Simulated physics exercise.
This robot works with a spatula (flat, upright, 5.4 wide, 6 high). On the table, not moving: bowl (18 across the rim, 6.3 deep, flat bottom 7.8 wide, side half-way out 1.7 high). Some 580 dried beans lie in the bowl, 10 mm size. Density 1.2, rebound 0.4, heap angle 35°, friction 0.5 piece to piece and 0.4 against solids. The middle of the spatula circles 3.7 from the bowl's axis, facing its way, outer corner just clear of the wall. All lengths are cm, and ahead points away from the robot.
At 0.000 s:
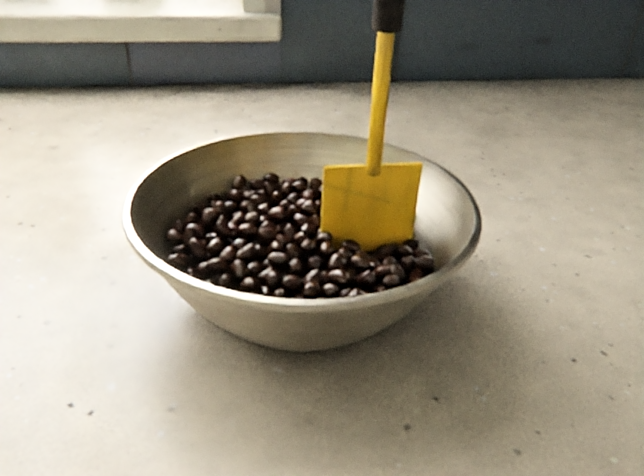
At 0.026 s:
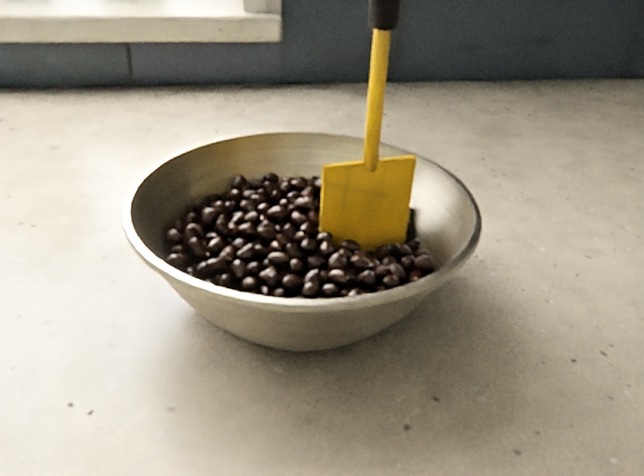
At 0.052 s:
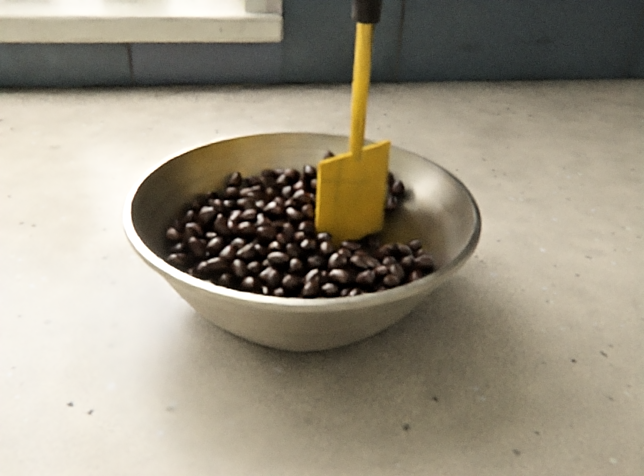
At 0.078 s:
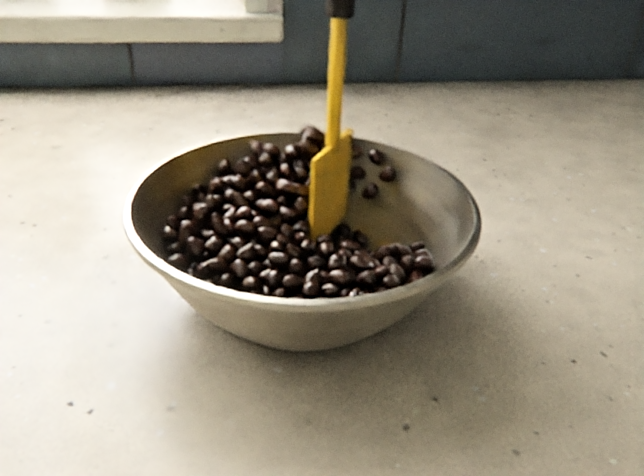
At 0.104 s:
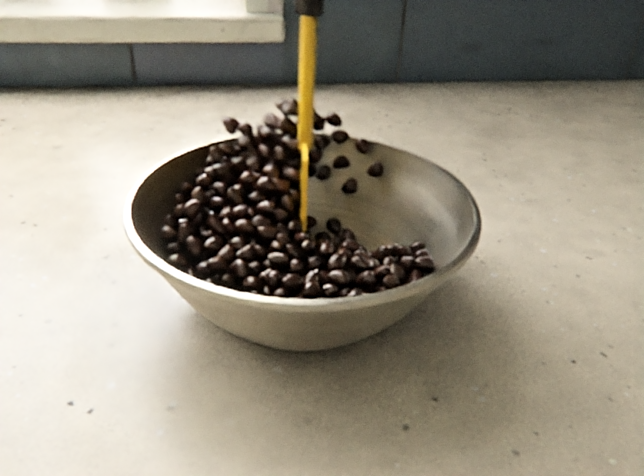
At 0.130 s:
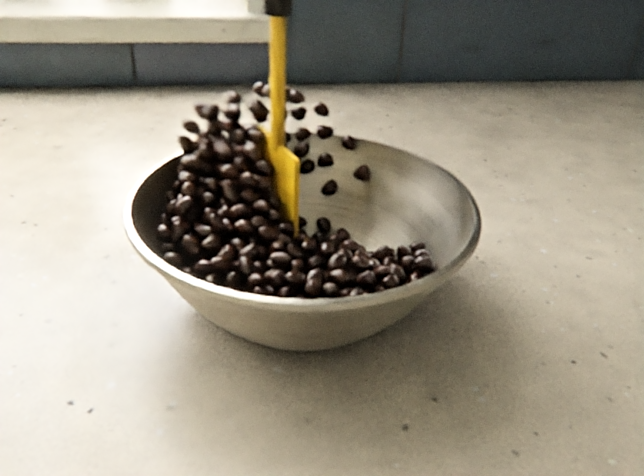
On a pale speckled countertop, a yellow spatula sweeping leftward through dark beans in a metal bowl, heaping and tossing some upward.
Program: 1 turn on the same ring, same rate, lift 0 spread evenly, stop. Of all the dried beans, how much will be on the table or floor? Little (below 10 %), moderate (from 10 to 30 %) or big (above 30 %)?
On the table or floor the share is big, above 30 %.
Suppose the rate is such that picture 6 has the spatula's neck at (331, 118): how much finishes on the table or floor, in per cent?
Some 20 per cent.
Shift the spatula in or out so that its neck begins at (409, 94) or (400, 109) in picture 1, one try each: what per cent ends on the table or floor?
About 10 and 25 per cent.
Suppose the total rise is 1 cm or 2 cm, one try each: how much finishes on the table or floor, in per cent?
Some 35 and 30 per cent.
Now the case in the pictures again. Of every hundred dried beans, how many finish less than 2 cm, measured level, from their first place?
About 5 per cent.
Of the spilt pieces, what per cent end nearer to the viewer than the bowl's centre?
Some 60 per cent.
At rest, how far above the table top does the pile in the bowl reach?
About 6.0 cm.
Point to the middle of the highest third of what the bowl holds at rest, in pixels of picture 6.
At about (334, 200).
After 0.23 s, 200° round, highest piece 13 above the table; 494 in the bowl, 3 on the table or floor, 78 in flight or on the tool.
After 0.32 s, 294° round, highest piece 11 above the table; 417 in the bowl, 57 on the table or floor, 101 in flight or on the tool.
After 0.57 s, 0° round, highest piece 6 above the table; 335 in the bowl, 239 on the table or floor, 1 in flight or on the tool.
After 1.27 s, 0° round, highest piece 6 above the table; 335 in the bowl, 240 on the table or floor.
At rest, 335 in the bowl, 240 on the table or floor. That is 42 % on the table or floor.
